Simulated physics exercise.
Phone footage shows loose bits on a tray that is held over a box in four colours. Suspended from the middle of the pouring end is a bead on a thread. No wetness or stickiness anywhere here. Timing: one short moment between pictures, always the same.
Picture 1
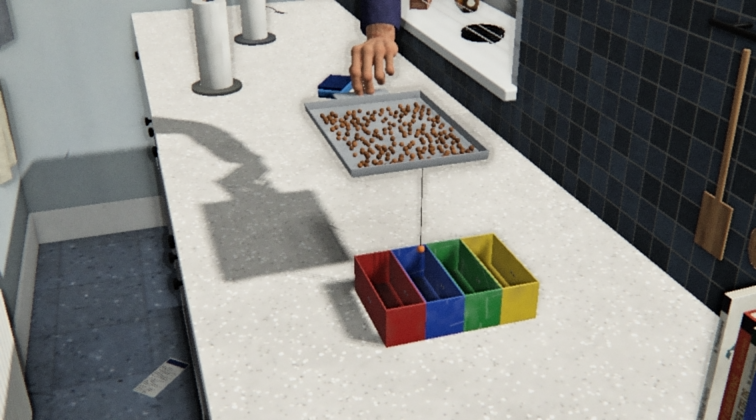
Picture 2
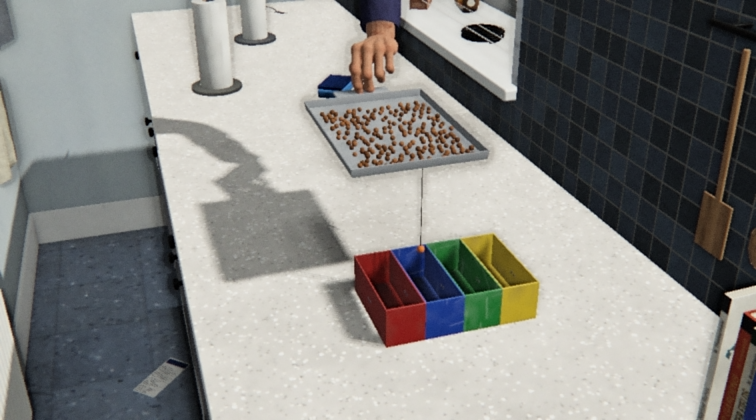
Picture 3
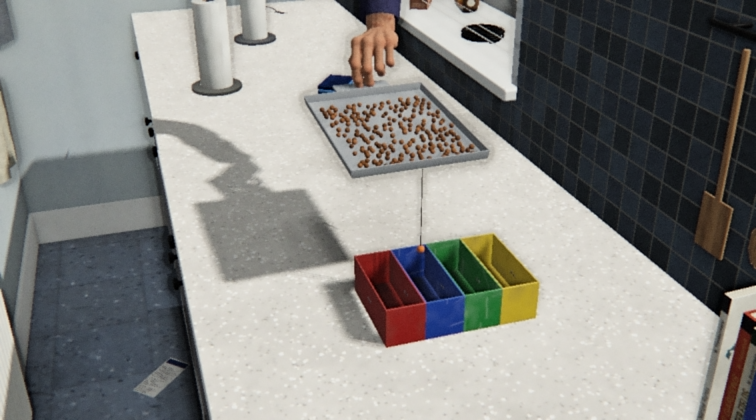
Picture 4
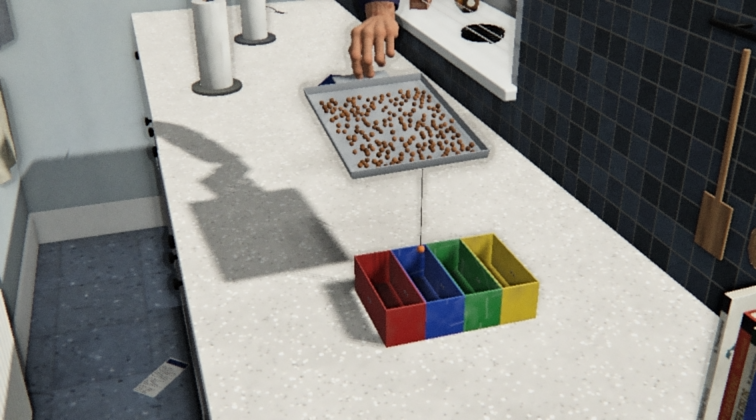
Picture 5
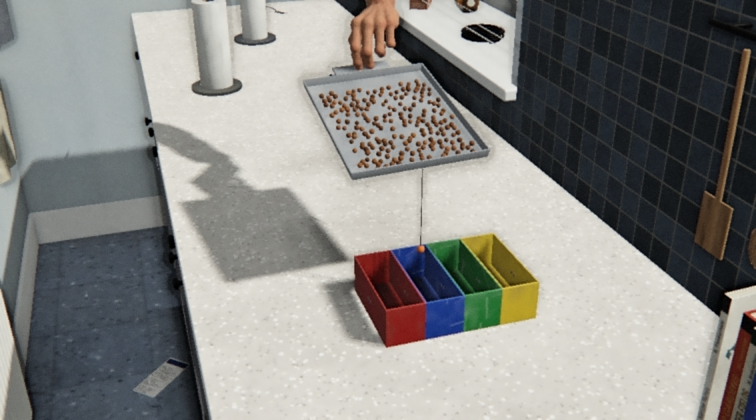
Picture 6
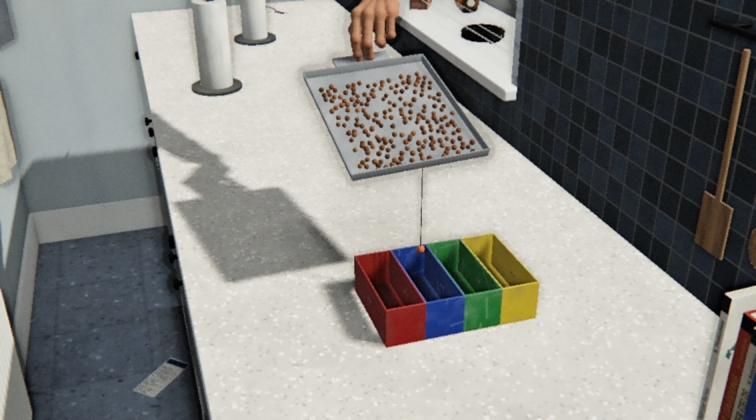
At the start, a hand holds a gray tray of small brown balls nearly level above a box with red, blue, green and yellow cells, a bead hanging on a thread between them. Then the hand gradually raises the tray's far end, tilting it slightly toward its near left corner.
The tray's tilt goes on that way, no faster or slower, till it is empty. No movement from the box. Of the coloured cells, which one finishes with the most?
The red cell finishes with the most.
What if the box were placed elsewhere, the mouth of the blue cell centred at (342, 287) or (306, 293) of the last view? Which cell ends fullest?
The answer is that green cell for the first try and the yellow one for the second.
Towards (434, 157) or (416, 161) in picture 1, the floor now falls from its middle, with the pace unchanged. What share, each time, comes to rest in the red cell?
Shares: About 10 in a hundred, then about 30 in a hundred.
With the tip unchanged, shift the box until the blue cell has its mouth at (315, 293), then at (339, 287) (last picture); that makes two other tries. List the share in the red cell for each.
Roughly 0% the first time and 0% the second time.
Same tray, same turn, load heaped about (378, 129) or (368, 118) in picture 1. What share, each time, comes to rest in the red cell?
First try 50 %, second try 50 %.
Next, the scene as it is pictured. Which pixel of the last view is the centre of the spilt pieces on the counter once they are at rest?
The middle lies near (340, 327).
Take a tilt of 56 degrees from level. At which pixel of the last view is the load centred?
The load's middle is around (396, 155).
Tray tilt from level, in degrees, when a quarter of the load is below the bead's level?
Around 105 degrees of turn.
Shortly afterwards, tray tipped steeply; all but a few on the tray; only a few in the red cell; a little falling or outside the box.
Next, tray tipped right over; the bulk on the tray; a little in the red cell; only a few in the blue cell; only a few in the green cell; only a few falling or outside the box.
Some moments later, tray tipped past a quarter turn; near half in the red cell; near a quarter in the blue cell; a little in the green cell; near a quarter falling or outside the box.
In the end, tray tipped past a quarter turn; near half in the red cell; near a quarter in the blue cell; a little in the green cell; none at all in the yellow cell; near a quarter outside the box.
